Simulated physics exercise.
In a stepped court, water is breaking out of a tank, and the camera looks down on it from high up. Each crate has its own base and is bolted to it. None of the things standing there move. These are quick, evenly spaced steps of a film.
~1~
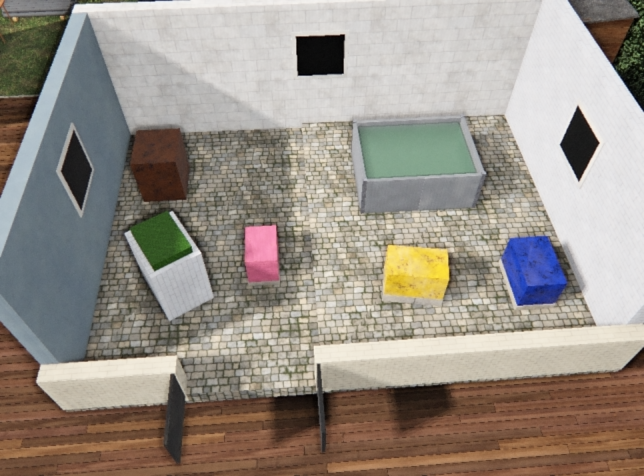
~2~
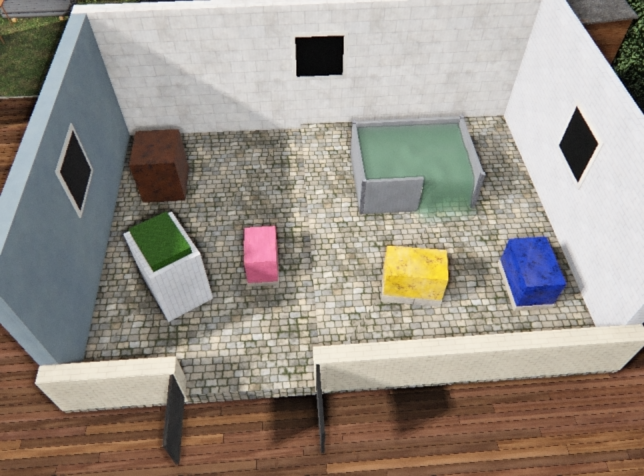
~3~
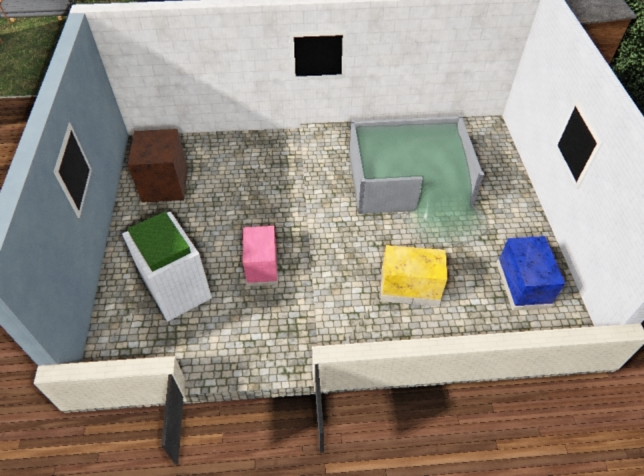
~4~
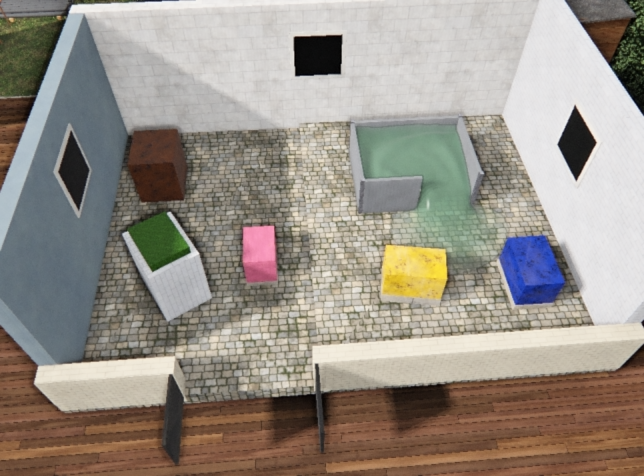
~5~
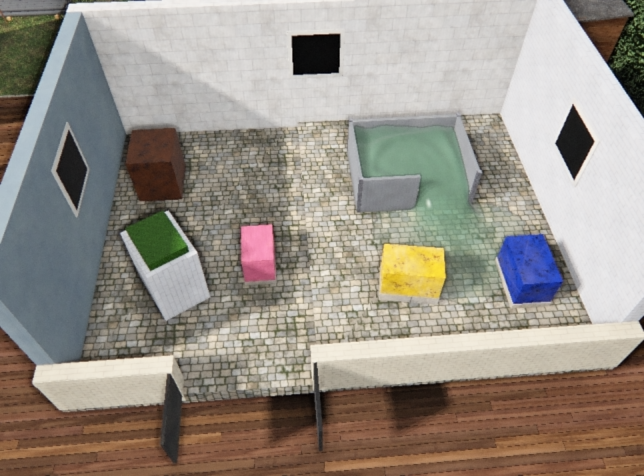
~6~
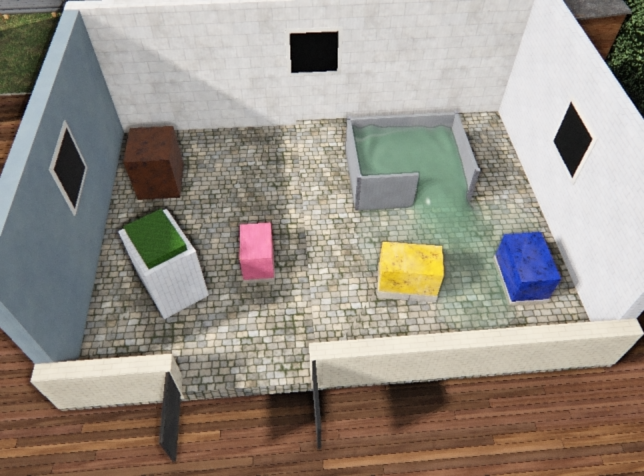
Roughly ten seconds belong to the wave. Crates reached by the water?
Yellow crate reached, blue crate reached, pink crate reached.
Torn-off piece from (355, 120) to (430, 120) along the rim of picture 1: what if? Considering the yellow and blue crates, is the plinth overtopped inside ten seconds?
Note - yellow remains untouched, blue goes wet.
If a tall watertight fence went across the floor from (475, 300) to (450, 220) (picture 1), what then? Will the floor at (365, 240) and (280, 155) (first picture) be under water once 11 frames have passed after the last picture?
As listed: Wet, not flooded.
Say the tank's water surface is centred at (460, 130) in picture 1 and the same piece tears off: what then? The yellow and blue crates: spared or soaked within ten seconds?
The yellow crate is wetted; the blue crate takes water.
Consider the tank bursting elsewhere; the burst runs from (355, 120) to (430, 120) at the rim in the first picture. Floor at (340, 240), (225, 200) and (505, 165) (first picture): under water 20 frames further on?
Point one: Not reached. Point two: Reached. Point three: Reached.
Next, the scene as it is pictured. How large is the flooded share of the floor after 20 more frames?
Around 55 percent.
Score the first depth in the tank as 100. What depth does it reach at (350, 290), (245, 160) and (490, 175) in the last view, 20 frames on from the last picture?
Estimated readings in sequence: 4, 0, 2 percent.
A moment on, water covers 20 % of the floor; the yellow crate water round its plinth, the blue crate water round its plinth, the pink crate not reached.
Next, water covers 35 % of the floor; the yellow crate water round its plinth, the blue crate water round its plinth, the pink crate water round its plinth.
Then, water covers 55 % of the floor; the yellow crate water round its plinth, the blue crate water round its plinth, the pink crate water round its plinth.
Later, water covers 80 % of the floor; the yellow crate water round its plinth, the blue crate water round its plinth, the pink crate water round its plinth.
In the end, water covers 100 % of the floor; the yellow crate was topped, the blue crate was topped, the pink crate was topped.
